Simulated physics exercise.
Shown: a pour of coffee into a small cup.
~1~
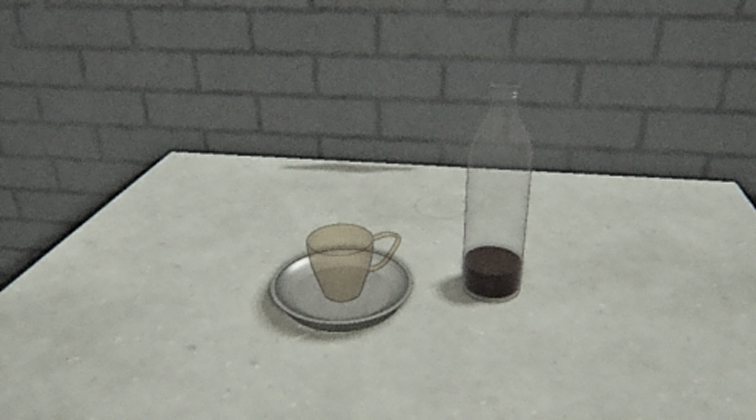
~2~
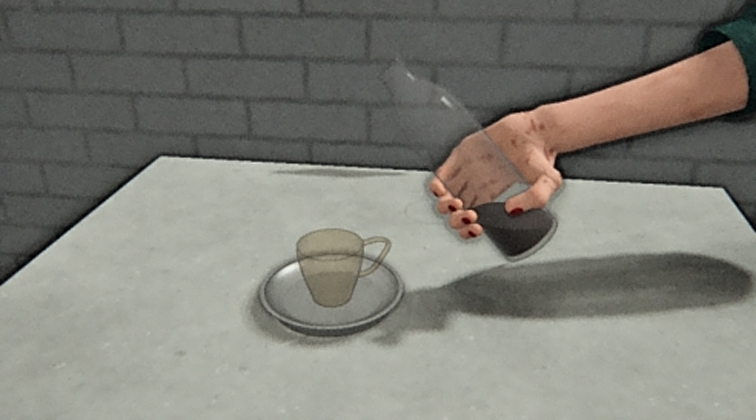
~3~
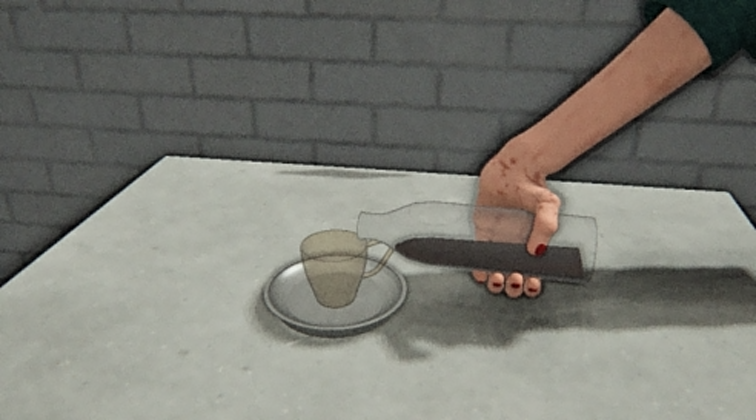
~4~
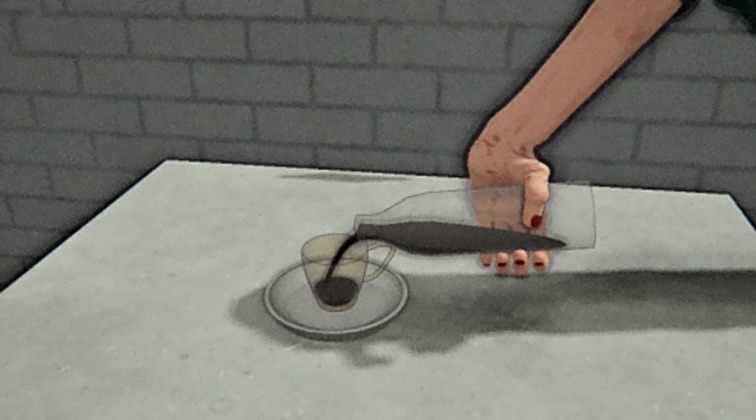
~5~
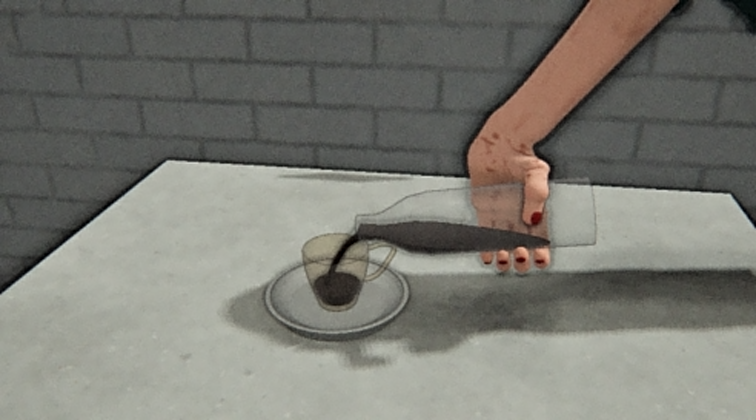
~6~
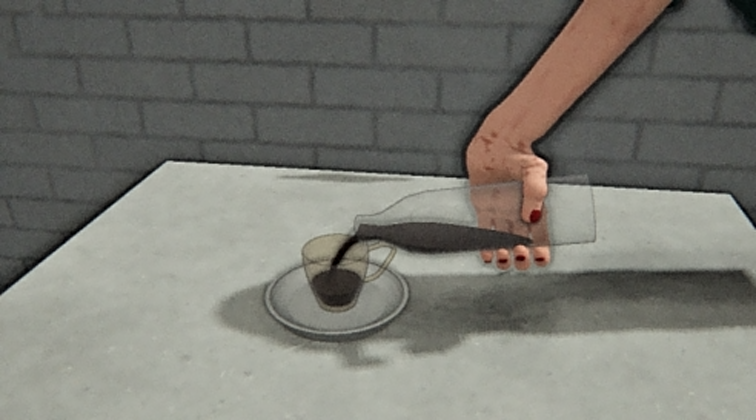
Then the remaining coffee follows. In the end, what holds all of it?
It does not spill.
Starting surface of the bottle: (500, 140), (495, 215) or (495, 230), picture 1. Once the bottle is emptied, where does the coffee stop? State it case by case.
One after the other: Past the saucer, the saucer catches it, into the saucer.
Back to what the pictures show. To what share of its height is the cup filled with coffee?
I'd put it at around 65 per cent.
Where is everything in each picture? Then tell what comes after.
At the start; bottle (497, 190) nearly empty; cup (341, 263) empty; saucer (326, 325) dry, in the first picture.
A hand has the bottle; bottle (460, 153) tipped 40° with all of its load; cup (331, 268) empty, in the second picture.
The bottle is tipped; bottle (469, 237) tipped 90° with all of its load; cup (335, 269) empty, in the third picture.
The stream is running; bottle (467, 222) tipped 100° with nearly all of its load; cup nearly empty, surface at (336, 289), in the fourth picture.
The stream is running; bottle (467, 220) tipped 100° with about three quarters of its load; cup (337, 273) about a quarter full, in the fifth picture.
The stream is running; bottle (467, 220) tipped 100° with about two thirds of its load; cup about a third full, surface at (337, 282); saucer (321, 336) dry, in the sixth picture.
Shortly, the cup is about half full; the saucer is dry.
Then, the cup is about two thirds full; the saucer is dry.
At the finish, the cup is about two thirds full; the saucer is dry.
